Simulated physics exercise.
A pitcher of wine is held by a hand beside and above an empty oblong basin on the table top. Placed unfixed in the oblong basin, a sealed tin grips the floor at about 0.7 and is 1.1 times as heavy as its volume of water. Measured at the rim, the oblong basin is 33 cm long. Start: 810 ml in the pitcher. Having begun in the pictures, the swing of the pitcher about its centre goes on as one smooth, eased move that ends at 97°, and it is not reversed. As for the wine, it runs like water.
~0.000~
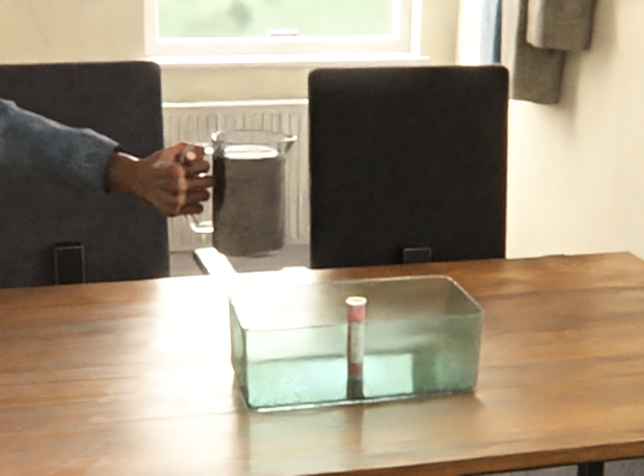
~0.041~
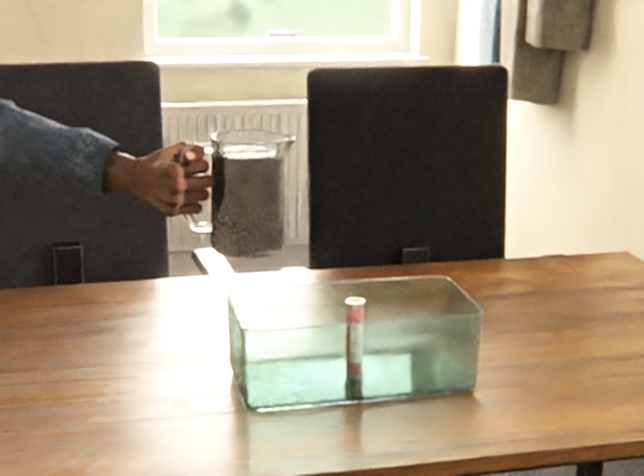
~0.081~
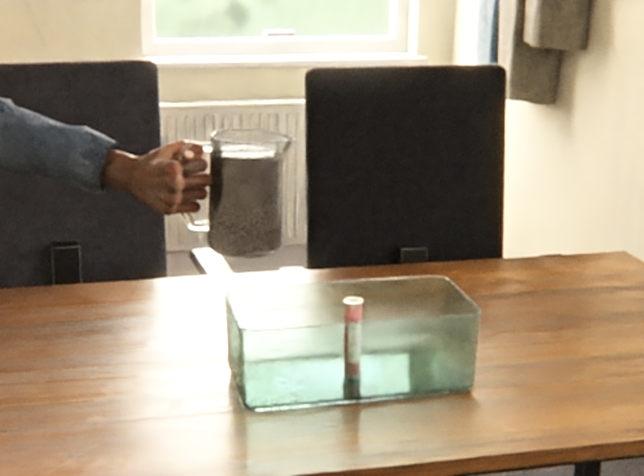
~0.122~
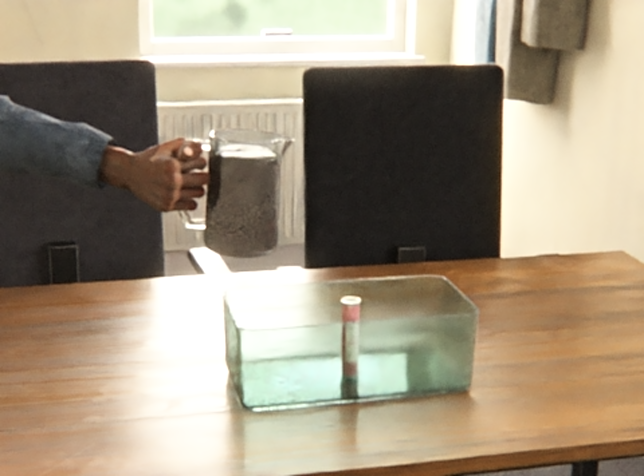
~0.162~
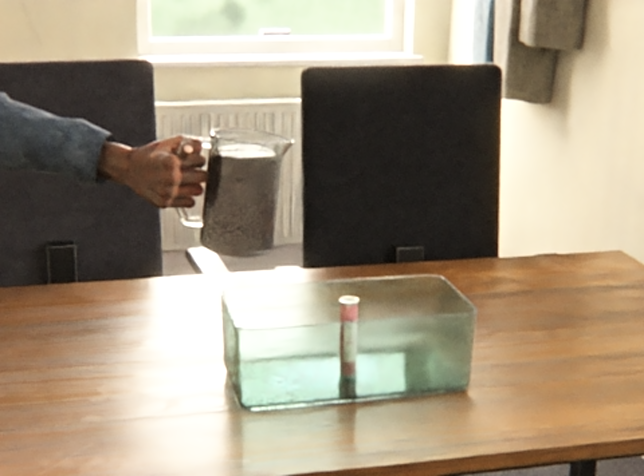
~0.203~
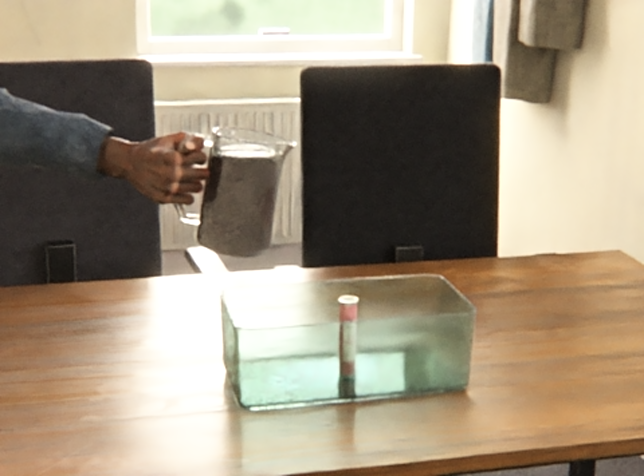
At a wooden table with dark chairs behind it, a hand holds a clear pitcher of dark liquid beside and above a glass basin containing a small upright tin, then gradually tilts the pitcher slightly to the right.
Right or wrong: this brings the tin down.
Right, the tin comes down.
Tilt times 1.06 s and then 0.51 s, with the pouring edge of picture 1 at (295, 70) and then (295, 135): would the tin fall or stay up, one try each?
In the first try it remains standing; in the second it comes down.
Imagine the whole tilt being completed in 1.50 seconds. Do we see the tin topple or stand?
The tin tips over.
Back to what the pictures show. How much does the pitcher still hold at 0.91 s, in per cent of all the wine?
I'd estimate some 58 per cent.
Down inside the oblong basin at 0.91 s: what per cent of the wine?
Near 24 in a hundred.
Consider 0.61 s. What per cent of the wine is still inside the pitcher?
92 %.
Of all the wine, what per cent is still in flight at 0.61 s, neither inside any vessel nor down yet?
It comes to about 8 percent.
After 0.61 s the tilt is 60° and 92 per cent is still to pour; the tin stands where it began.
After 0.91 s the tilt is 92° and 57 per cent is still to pour; the tin stands where it began.
After 1.22 s the tilt is 97° and 17 per cent is still to pour; the tin stands where it began.
After 1.56 s the tilt is 97° and 4 per cent is still to pour; the tin lies on its side.
In the end the tin lies on its side.
